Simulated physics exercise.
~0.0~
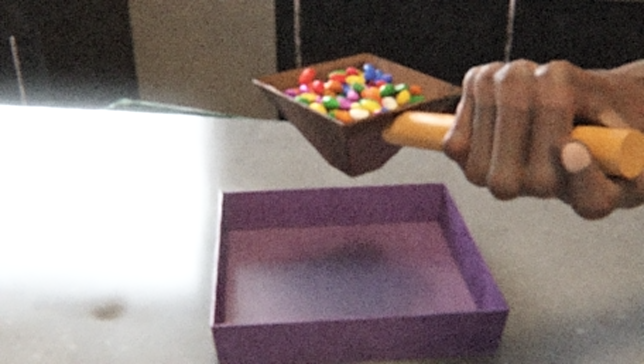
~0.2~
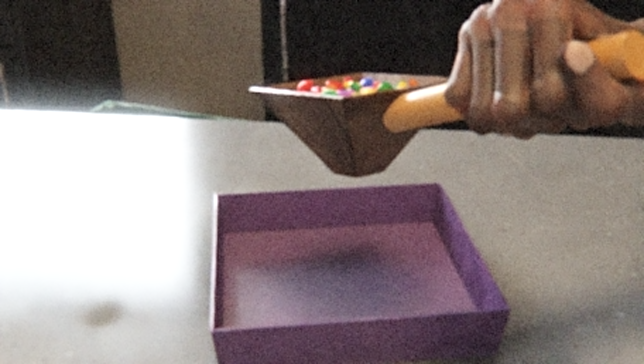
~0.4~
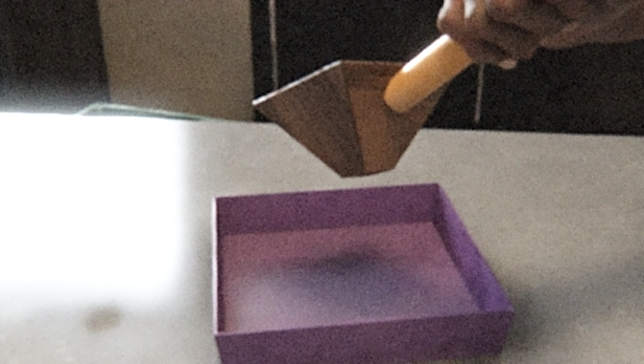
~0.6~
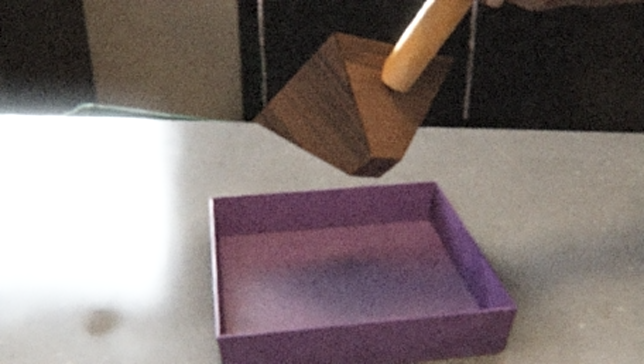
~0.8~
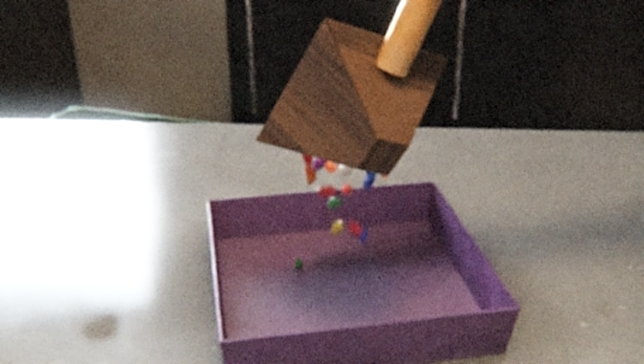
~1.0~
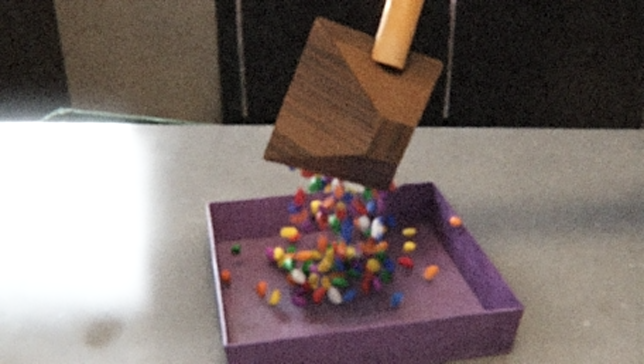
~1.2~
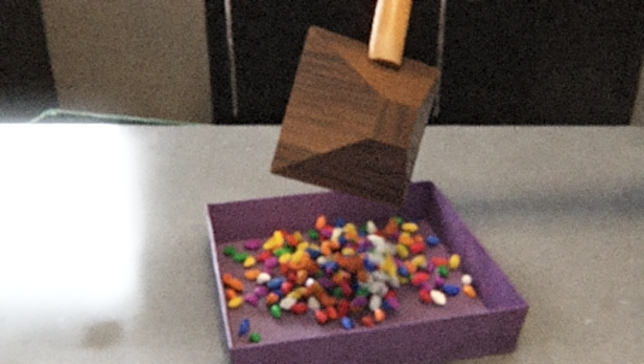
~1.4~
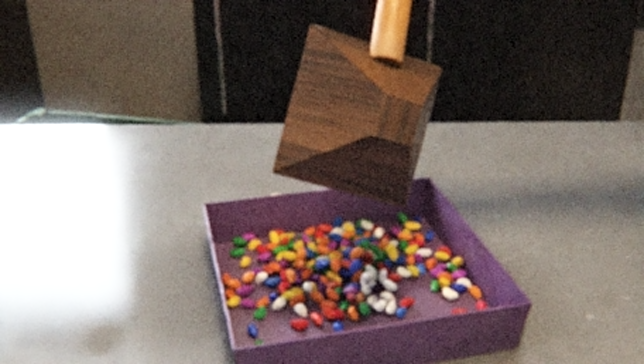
A square, tapered scoop of dark brown wood, heaped with multicoloured jelly beans, is held by its orange-yellow handle in a hand at the upper right. Below it, an open, shallow purple tray sits empty on a pale grey tabletop, seen from slightly above, with dark panels behind and bright glare at left. The hand raises the handle and tips the scoop steadily leftward, passing out of view as the beans disappear behind the wood. A few beans trickle out, then a dense, colourful stream pours down and scatters across the tray. Finally the emptied scoop hangs tilted above the beans spread over the tray's floor.
